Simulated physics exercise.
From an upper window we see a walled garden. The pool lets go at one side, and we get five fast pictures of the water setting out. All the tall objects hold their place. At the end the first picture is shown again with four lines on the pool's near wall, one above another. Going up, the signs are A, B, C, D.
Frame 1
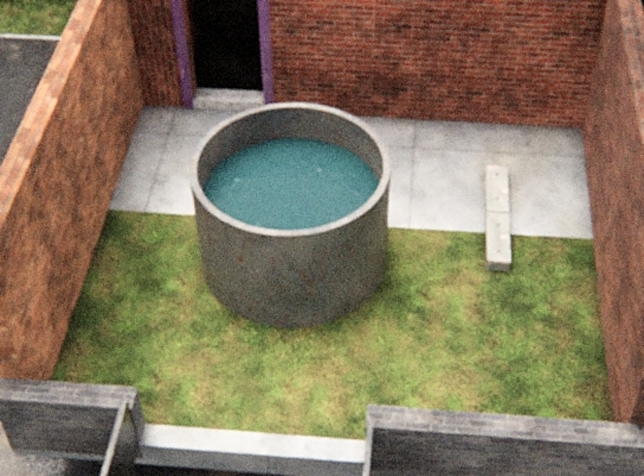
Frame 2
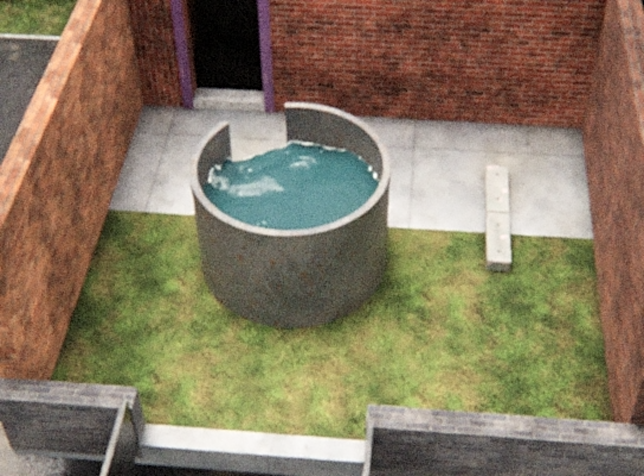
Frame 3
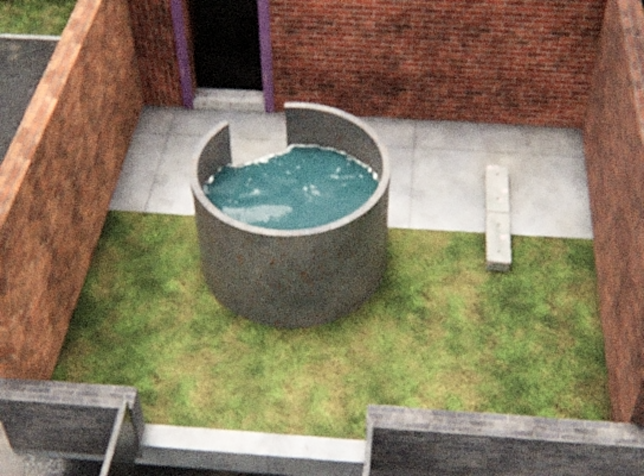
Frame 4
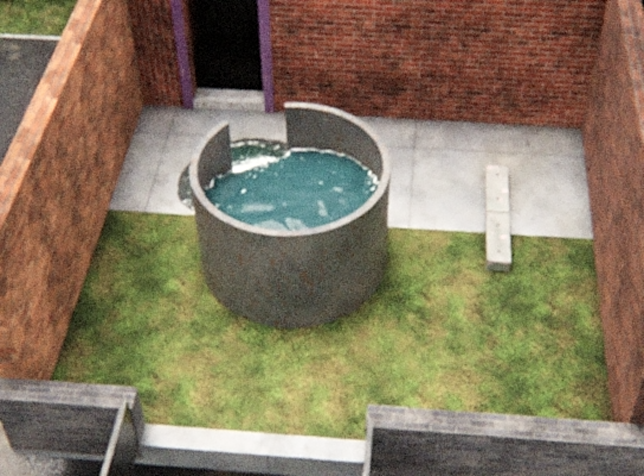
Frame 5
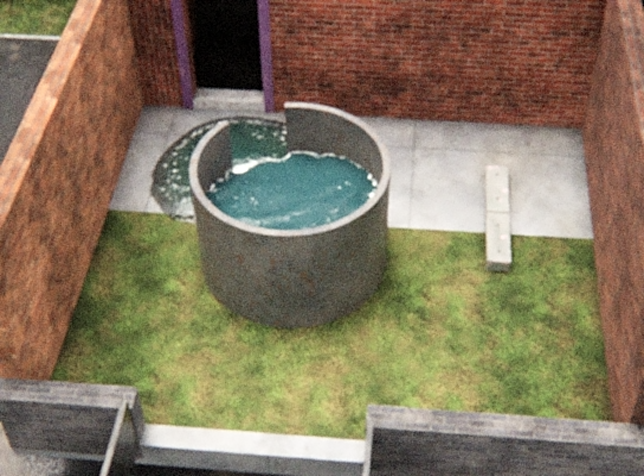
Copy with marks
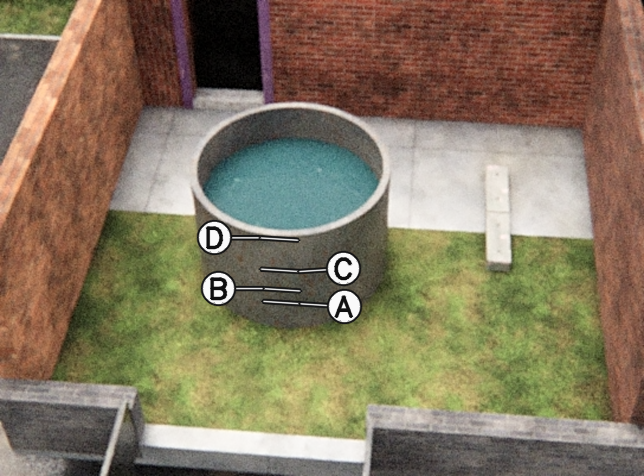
To begin with, still water fills a round grey pool in a walled garden, with a purple-framed doorway behind. A gap appears in the pool's back rim and the water inside churns, then a foamy sheet of water emerges behind it and spreads across the pale paving toward the left and the doorway.
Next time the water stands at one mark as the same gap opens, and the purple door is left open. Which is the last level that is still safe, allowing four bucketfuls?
The limit is A.
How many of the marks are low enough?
One of the four.
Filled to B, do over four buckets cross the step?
Yes, that goes wrong.
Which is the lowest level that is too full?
Level B.
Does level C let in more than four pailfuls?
Yes, it does.
In white, A at (281, 302); B at (281, 289); C at (280, 270); D at (278, 239); from the bottom up A, B, C, D.
Choosing A, a splash gets over, under a bucket.
Choosing B, about 11 bucketfuls get in.
Choosing C, dozens of bucketfuls pour in.
Choosing D, dozens of bucketfuls pour in.
